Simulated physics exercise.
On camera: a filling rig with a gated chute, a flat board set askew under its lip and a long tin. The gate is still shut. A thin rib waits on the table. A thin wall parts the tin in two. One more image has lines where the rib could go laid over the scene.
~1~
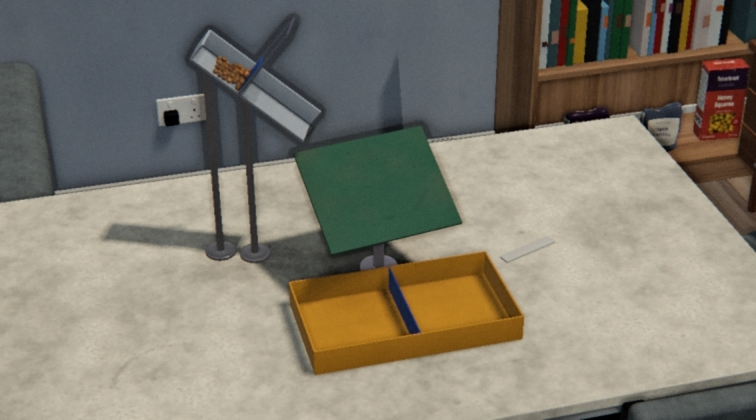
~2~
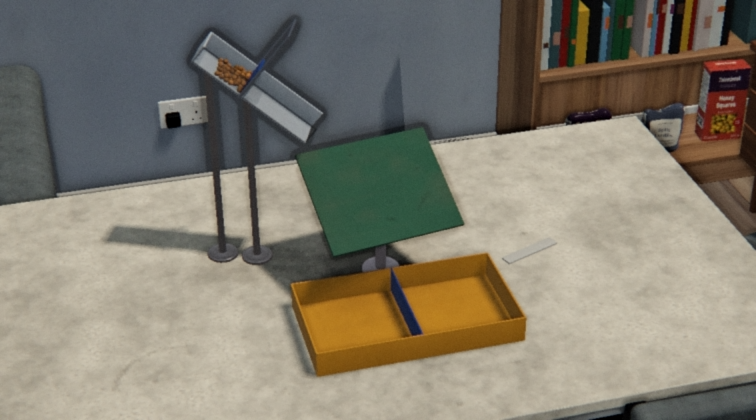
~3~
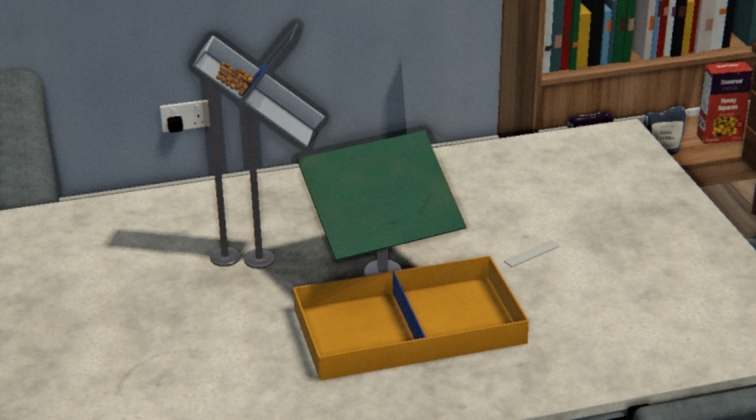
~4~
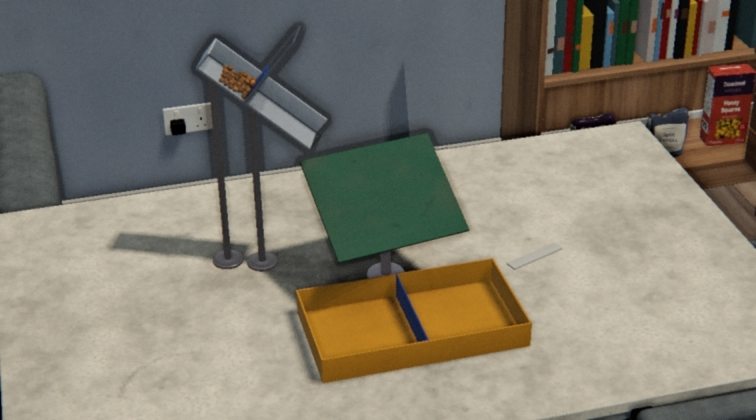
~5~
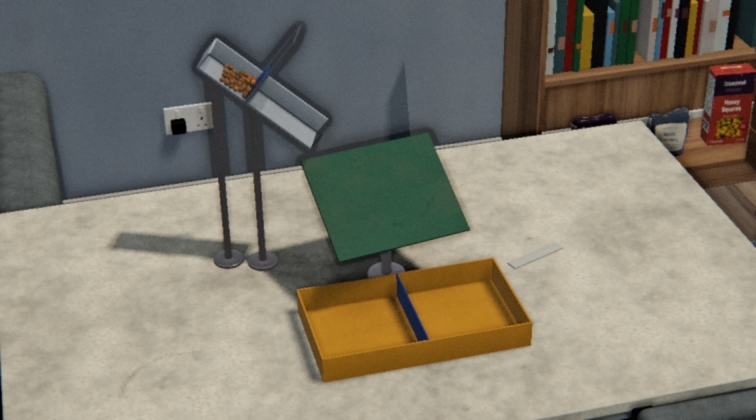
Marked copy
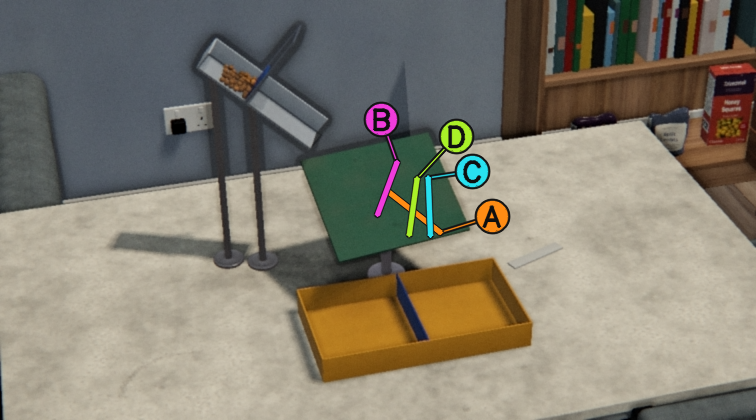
A tilted green board stood on a pale table behind an orange tin split by a blue wall, beside a raised chute holding roasted chickpeas; nothing moved except the view, which shifted very slightly.
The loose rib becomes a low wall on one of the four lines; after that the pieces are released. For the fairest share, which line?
D beats the others.
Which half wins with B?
More lands on the left.
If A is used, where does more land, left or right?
The right half.
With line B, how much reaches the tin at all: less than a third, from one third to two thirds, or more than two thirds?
It is more than two thirds.
On the marked copy, line A from (388, 192) to (440, 232); line B from (397, 162) to (377, 214); line C from (428, 177) to (430, 235); line D from (417, 178) to (409, 234).
For line A, of what is caught, a small share in the left half, the bulk in the right.
For line B, of what is caught, all but a few in the left half, only a few in the right.
For line C, of what is caught, a small share in the left half, the bulk in the right.
For line D, of what is caught, close to two thirds in the left half, close to a third in the right.
